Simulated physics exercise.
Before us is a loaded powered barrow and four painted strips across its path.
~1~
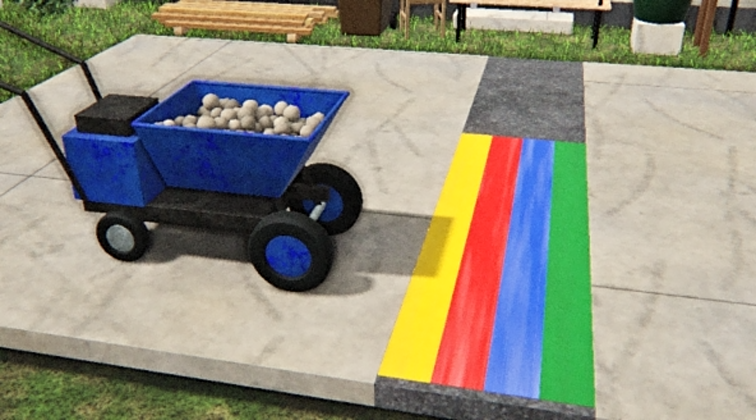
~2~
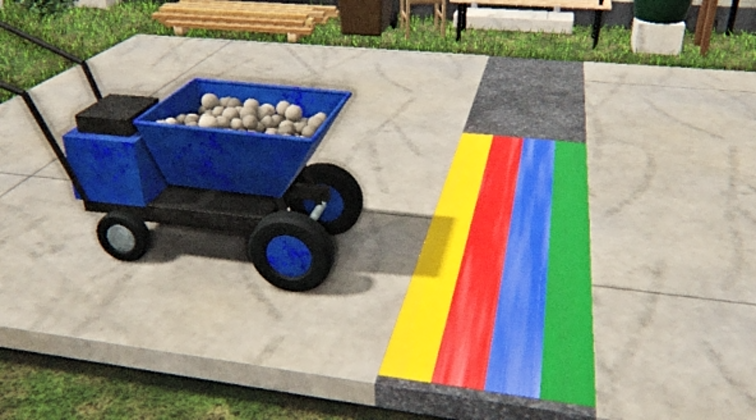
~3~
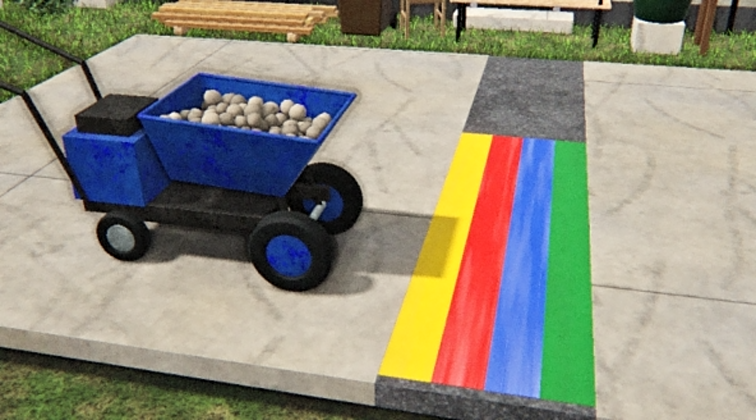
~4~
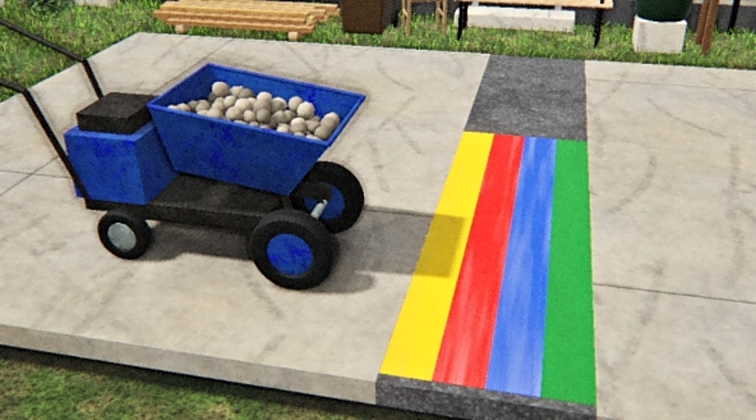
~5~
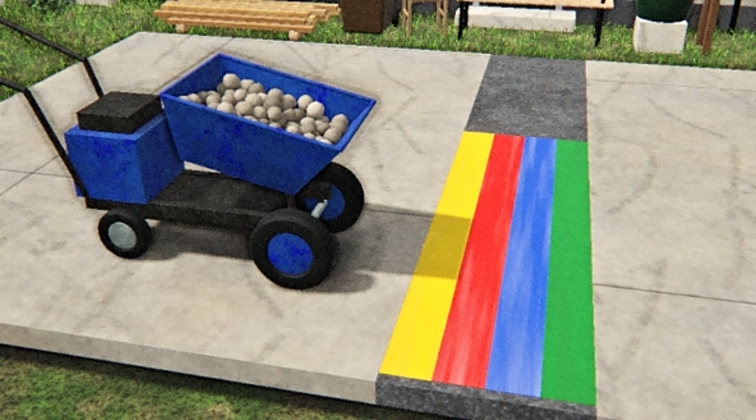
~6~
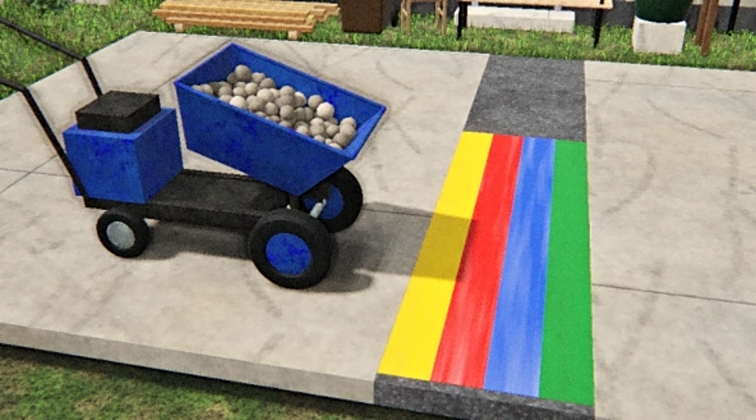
Blue skip of a powered barrow loaded with river pebbles sitting level, then tilting gradually toward four painted strips on the right.
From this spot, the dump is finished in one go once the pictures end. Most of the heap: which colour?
Colour: Red.
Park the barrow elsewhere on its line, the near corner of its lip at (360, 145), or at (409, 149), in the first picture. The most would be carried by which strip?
The strip in blue at the first place, then the green strip at the second.
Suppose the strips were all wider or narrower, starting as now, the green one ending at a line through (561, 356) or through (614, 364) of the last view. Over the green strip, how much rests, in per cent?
Near 10 in a hundred and near 10 in a hundred.
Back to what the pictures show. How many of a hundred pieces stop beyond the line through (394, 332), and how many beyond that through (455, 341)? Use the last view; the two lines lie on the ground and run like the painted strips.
The first gives 90 %, the second 50 %.
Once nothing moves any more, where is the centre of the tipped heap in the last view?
Centre at rest: Close to (484, 273).
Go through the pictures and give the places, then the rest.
Lip of the skip (310, 141), level; top of the load (235, 127), river pebbles; yellow strip (417, 333); red strip (466, 339); blue strip (516, 346); green strip (568, 353), in the first frame.
Lip of the skip (312, 141), level; top of the load (237, 126), in the second frame.
Lip of the skip (318, 143), tipped barely; top of the load (235, 113), in the third frame.
Lip of the skip (329, 145), tipped a little; top of the load (243, 107), in the fourth frame.
Lip of the skip (341, 150), tipped a little; top of the load (228, 102), in the fifth frame.
Lip of the skip (353, 158), tipped clearly; top of the load (235, 108); yellow strip (417, 331); red strip (466, 338); blue strip (516, 345); green strip (567, 352), in the sixth frame.
Just after the last frame, skip tipped steeply; every one in the skip.
A moment on, skip tipped right over; roughly two thirds in the skip; about a tenth over the yellow strip; roughly a quarter over the red strip; just a few over the blue strip.
Further on, skip tipped right over; about a tenth in the skip; roughly a quarter over the yellow strip; roughly a third over the red strip; roughly a quarter over the blue strip; about a tenth over the green strip; about a tenth off the paint.
When it is over, skip tipped right over; about a tenth in the skip; roughly a quarter over the yellow strip; roughly a third over the red strip; roughly a quarter over the blue strip; about a tenth over the green strip; about a tenth off the paint.
